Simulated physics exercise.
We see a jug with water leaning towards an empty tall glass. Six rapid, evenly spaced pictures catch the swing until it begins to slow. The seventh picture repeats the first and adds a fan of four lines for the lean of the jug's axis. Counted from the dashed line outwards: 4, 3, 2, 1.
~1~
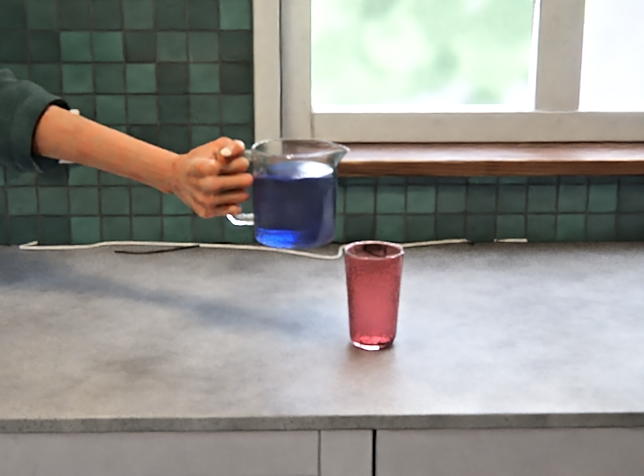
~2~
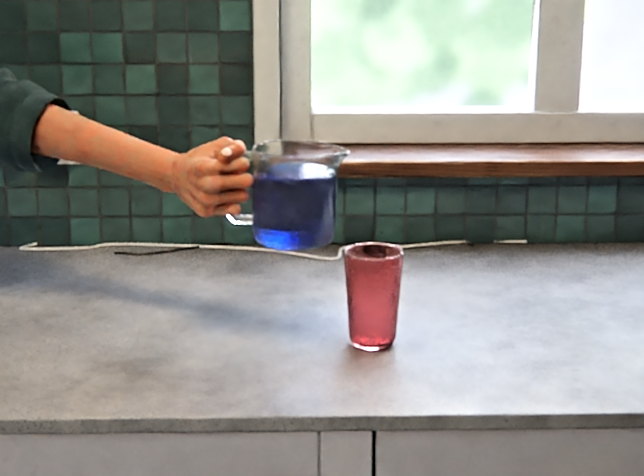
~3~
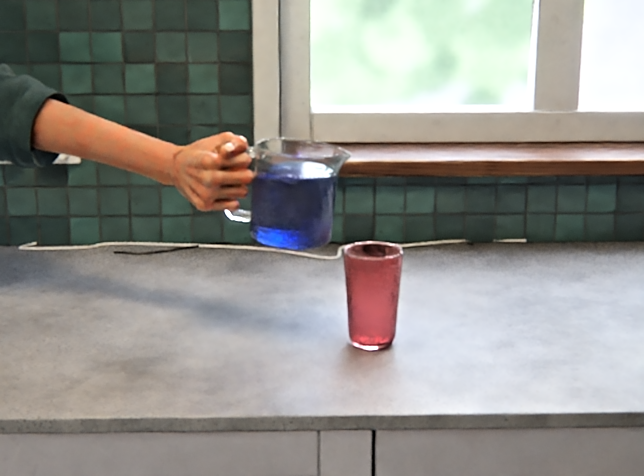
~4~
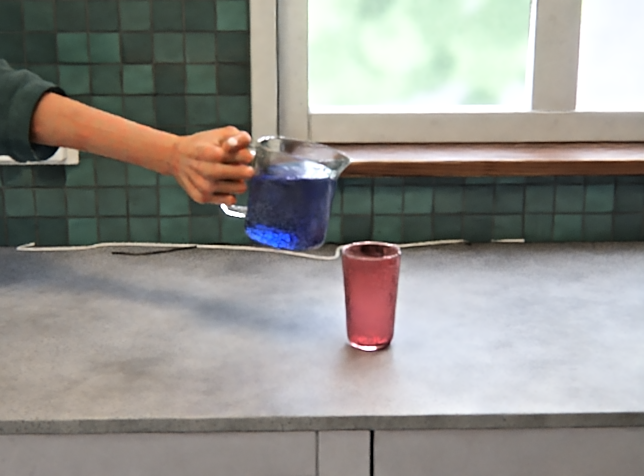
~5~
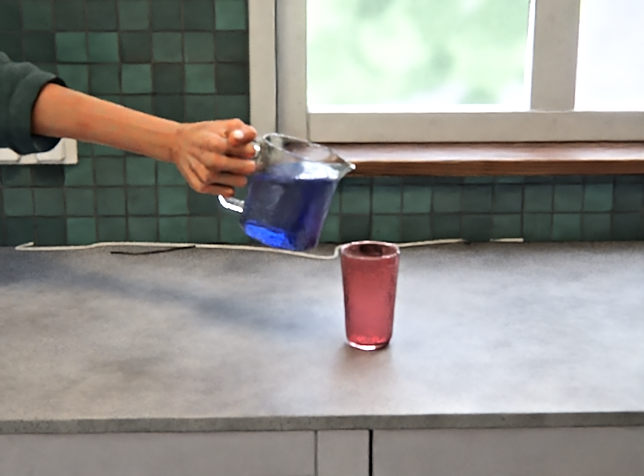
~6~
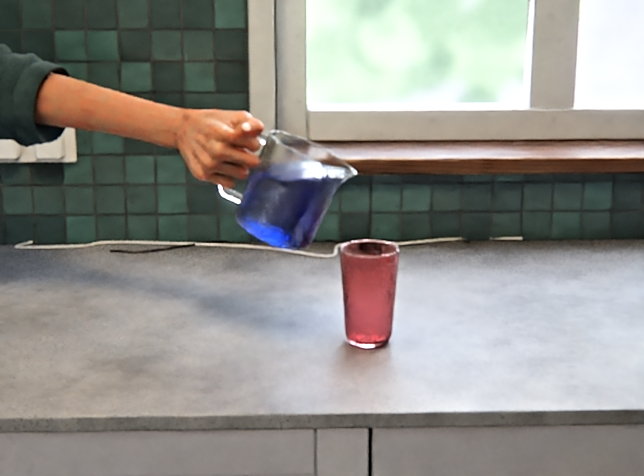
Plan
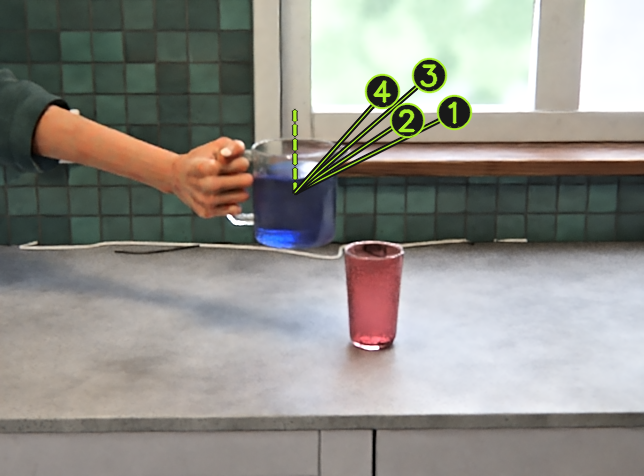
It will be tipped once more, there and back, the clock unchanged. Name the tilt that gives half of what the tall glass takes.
Best: 2.
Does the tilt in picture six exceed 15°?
Yes.
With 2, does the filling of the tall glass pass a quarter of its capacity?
Yes.
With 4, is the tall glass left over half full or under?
Under.
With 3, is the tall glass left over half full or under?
Under half.
In lime, 1 at (439, 120); 2 at (391, 128); 3 at (417, 86); 4 at (372, 106).
If 1 is chosen, the tall glass ends with about 70 % of what it can hold; 5 % of the water is spilt.
If 2 is chosen, the tall glass ends with about 47 % of what it can hold; 4 % of the water is spilt.
If 3 is chosen, the tall glass ends with about 30 % of what it can hold.
If 4 is chosen, the tall glass ends with about 18 % of what it can hold.
